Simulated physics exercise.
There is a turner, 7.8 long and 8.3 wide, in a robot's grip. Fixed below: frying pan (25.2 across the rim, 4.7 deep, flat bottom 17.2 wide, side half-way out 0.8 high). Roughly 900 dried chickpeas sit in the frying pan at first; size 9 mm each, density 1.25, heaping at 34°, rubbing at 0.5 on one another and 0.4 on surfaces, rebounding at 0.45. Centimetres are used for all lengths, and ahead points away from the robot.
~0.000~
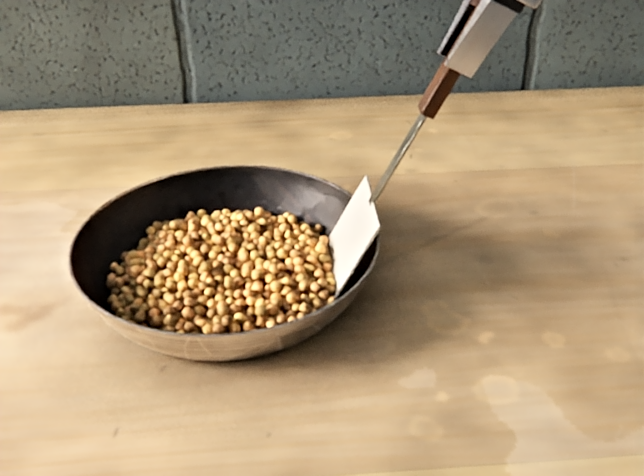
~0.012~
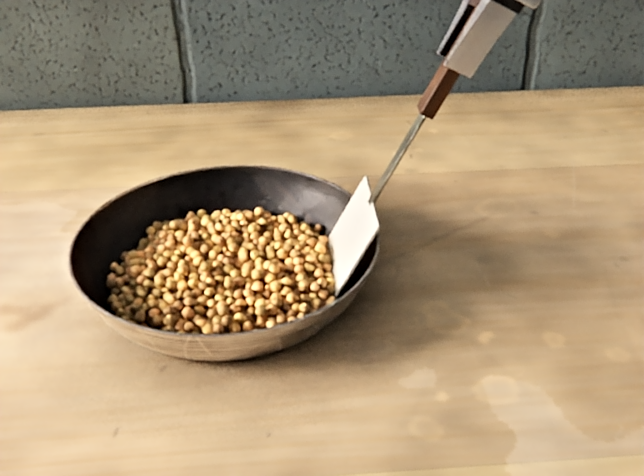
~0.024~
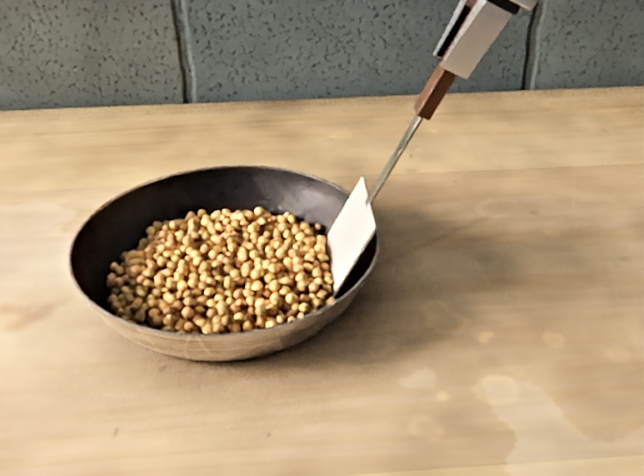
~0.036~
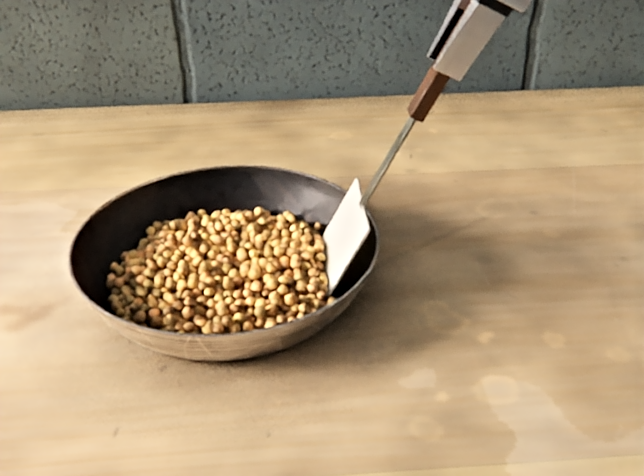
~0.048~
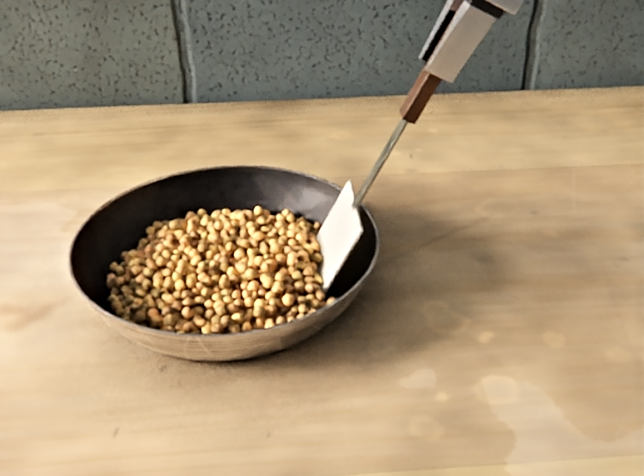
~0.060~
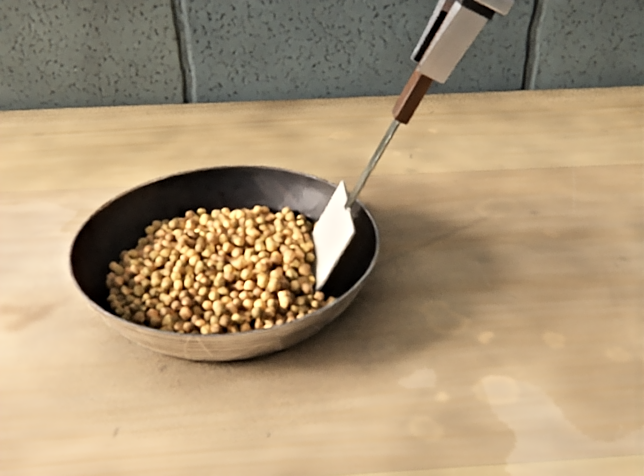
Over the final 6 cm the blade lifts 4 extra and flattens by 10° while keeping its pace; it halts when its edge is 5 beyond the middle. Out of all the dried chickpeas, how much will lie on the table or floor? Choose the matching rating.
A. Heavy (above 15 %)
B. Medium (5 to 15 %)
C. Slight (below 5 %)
The answer is C.
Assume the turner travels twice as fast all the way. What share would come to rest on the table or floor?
It would be near 10 per cent.
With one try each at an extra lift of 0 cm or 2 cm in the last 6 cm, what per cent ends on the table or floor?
First try around 0 percent, second try around 0 percent.
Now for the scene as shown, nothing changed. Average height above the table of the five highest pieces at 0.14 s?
Around 4 cm above the table.
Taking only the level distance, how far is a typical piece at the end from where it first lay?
It comes to some 3 cm.
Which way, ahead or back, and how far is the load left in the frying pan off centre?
4.0 cm ahead.
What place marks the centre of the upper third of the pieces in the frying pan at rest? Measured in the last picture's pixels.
Around (143, 263).
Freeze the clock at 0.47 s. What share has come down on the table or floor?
Around 0 percent.
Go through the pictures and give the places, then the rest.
In the first picture, turner top edge at (373, 199), sloping 63°; upper third of the load around (232, 263), from x 110 to 330, top at y 210; 900 in the frying pan.
In the second picture, turner top edge at (373, 200), sloping 63°; upper third of the load around (232, 264), from x 110 to 330, top at y 210.
In the third picture, turner top edge at (369, 201), sloping 63°; upper third of the load around (234, 263), from x 110 to 330, top at y 210.
In the fourth picture, turner top edge at (363, 202), sloping 63°; upper third of the load around (237, 262), from x 110 to 330, top at y 210.
In the fifth picture, turner top edge at (356, 204), sloping 63°; upper third of the load around (239, 261), from x 110 to 330, top at y 210.
In the sixth picture, turner top edge at (349, 204), sloping 63°; upper third of the load around (237, 260), from x 110 to 330, top at y 210; 900 in the frying pan.
By 0.14 s, sloping 63°, highest piece 4 above the table; 900 in the frying pan.
By 0.23 s, sloping 58°, highest piece 5 above the table; 900 in the frying pan.
By 0.47 s, sloping 53°, highest piece 4 above the table; 900 in the frying pan.
By 1.52 s, sloping 53°, highest piece 4 above the table; 900 in the frying pan.
Final count, 900 in the frying pan. That is 0 % on the table or floor.
